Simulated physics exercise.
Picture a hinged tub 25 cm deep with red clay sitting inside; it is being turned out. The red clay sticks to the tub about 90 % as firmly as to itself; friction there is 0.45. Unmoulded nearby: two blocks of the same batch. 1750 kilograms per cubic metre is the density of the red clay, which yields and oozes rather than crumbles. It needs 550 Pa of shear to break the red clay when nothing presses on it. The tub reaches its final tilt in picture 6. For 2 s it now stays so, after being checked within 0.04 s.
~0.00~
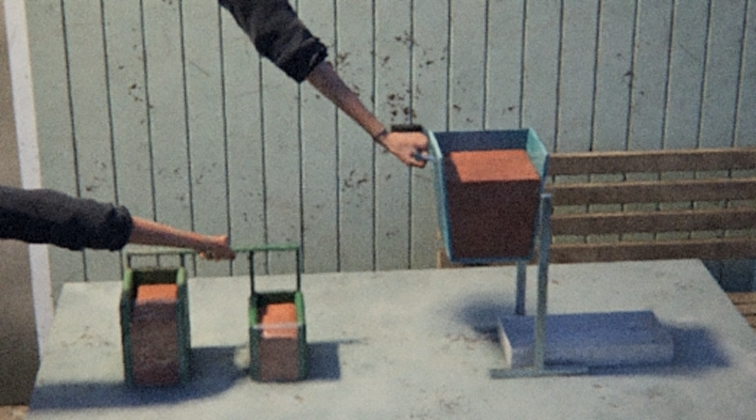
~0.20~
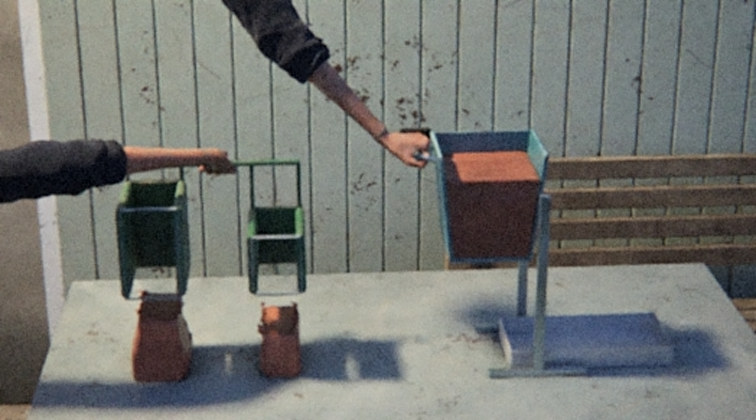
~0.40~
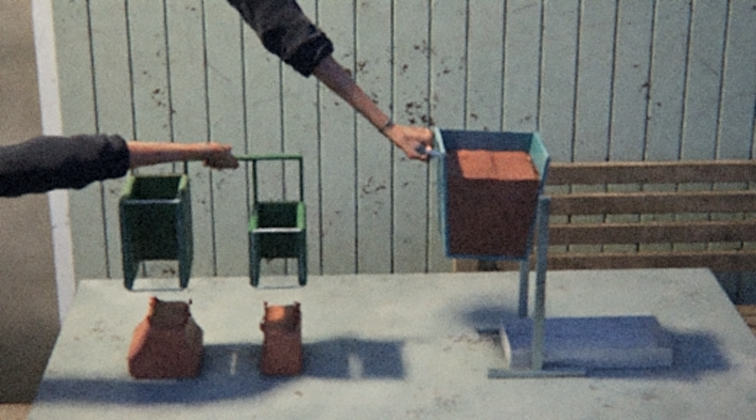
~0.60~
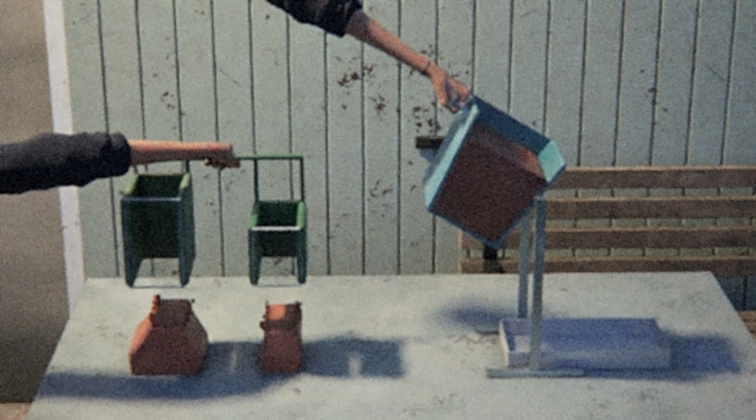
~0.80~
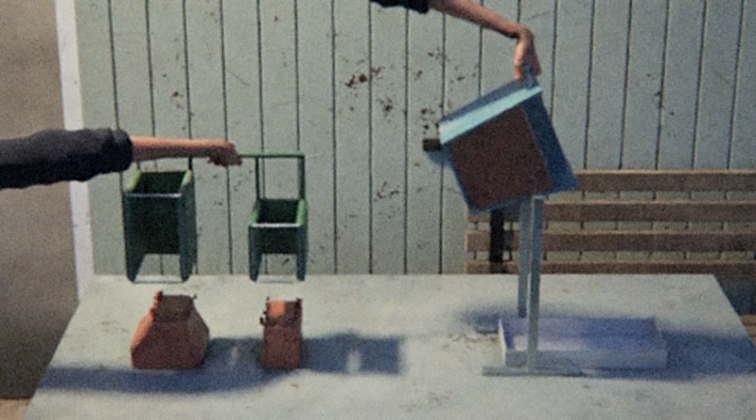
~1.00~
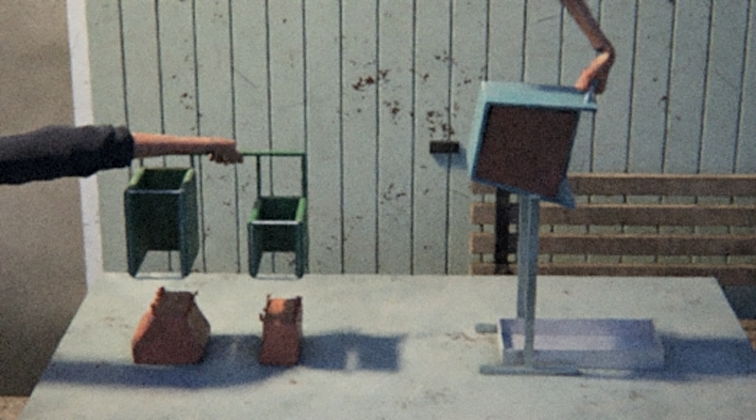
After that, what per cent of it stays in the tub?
Some 38 percent stays in the tub.
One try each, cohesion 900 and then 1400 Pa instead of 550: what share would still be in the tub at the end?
In order: Around 45 % and around 100 %.
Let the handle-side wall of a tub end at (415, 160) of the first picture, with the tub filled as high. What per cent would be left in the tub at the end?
Roughly 30 %.
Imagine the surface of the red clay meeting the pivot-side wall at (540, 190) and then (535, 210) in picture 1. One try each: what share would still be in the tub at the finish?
45 %, then 55 %.
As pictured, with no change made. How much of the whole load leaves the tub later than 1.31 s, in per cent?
18 %.
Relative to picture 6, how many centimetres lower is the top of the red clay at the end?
11 cm.
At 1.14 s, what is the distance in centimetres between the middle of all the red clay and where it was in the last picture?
The change is near 6 cm.
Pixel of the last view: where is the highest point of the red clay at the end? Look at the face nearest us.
About (501, 153).
By 1.14 s, the tub is at 100 degrees and holds 90 %.
By 1.31 s, the tub is at 100 degrees and holds 55 %.
By 1.48 s, the tub is at 100 degrees and holds 40 %.
By 1.65 s, the tub is at 100 degrees and holds 38 %.
By 3.00 s, at the end, the tub is at 100 degrees and holds 38 %.
